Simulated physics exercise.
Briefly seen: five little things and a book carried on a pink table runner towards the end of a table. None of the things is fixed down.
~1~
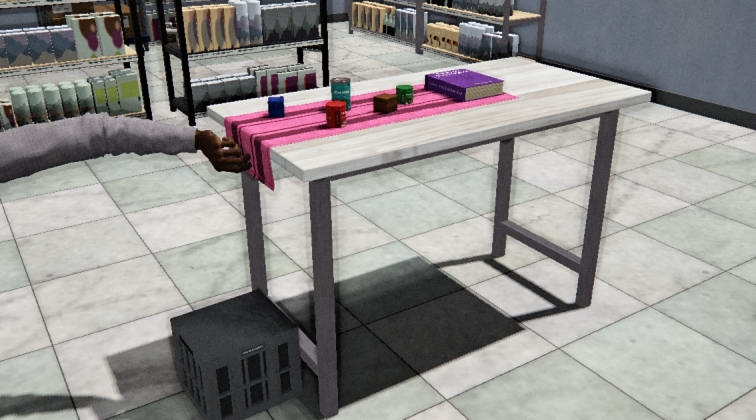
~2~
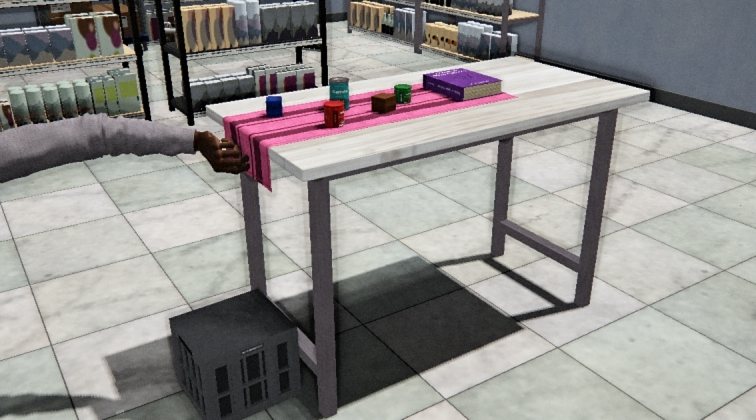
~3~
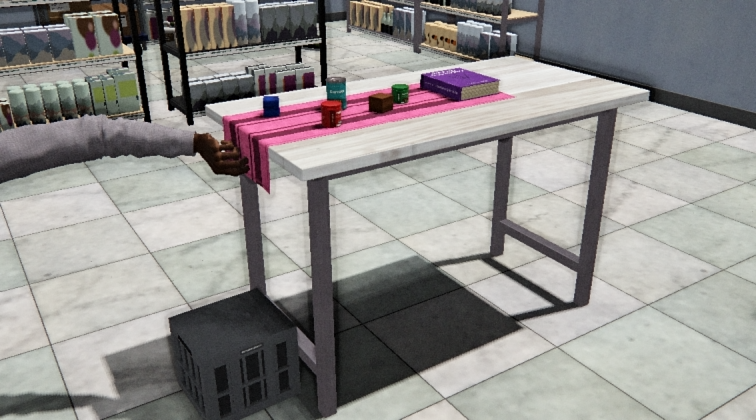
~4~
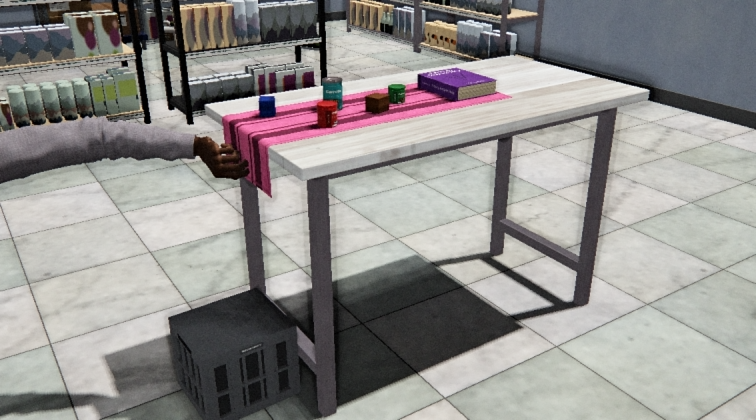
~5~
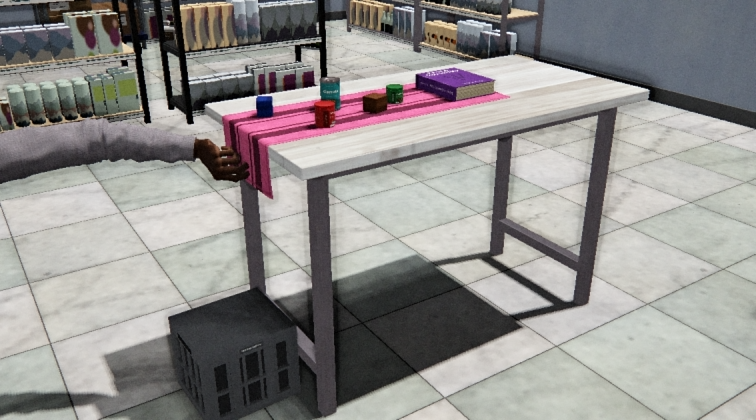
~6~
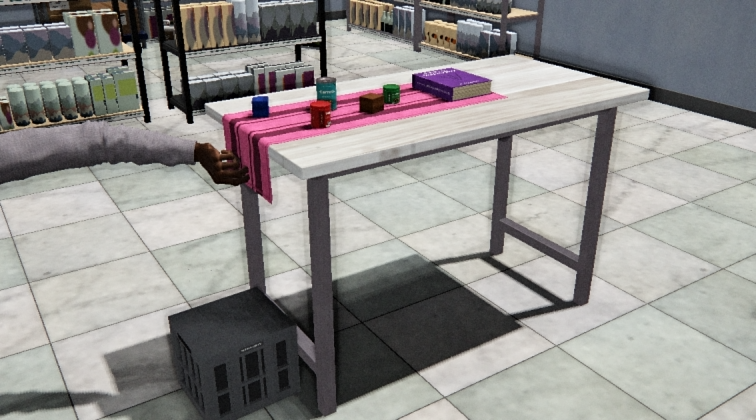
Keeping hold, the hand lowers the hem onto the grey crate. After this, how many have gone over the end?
I'd say the tally of dropped things is a set of four in the end.
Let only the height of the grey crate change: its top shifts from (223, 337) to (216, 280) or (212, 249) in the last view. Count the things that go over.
Then 2, then 1.
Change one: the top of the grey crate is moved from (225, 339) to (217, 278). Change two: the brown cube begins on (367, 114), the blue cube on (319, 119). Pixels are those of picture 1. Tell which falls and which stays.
As for the brown cube, it stays in place; as for the blue cube, it leaves the top.
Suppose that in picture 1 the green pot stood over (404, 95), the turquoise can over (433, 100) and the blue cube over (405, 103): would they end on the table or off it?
Green pot - stays aboard, turquoise can - stays aboard, blue cube - stays aboard.
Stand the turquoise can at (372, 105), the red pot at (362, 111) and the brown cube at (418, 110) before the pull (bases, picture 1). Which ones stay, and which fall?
Looks like the turquoise can ends up down, the red pot ends up down, and the brown cube hangs in there.
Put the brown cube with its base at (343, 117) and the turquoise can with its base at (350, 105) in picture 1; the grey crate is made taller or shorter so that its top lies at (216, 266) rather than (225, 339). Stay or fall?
Well, the brown cube is safe, and the turquoise can is safe.
Soon after, hem near (251, 234); blue cube gone.
After that, hem near (253, 278); blue cube, red pot and turquoise can gone.
And then, hem on the crate; blue cube, red pot, turquoise can and brown cube gone.
In the end, hem on the crate; blue cube, red pot, turquoise can and brown cube gone. The table loses four.
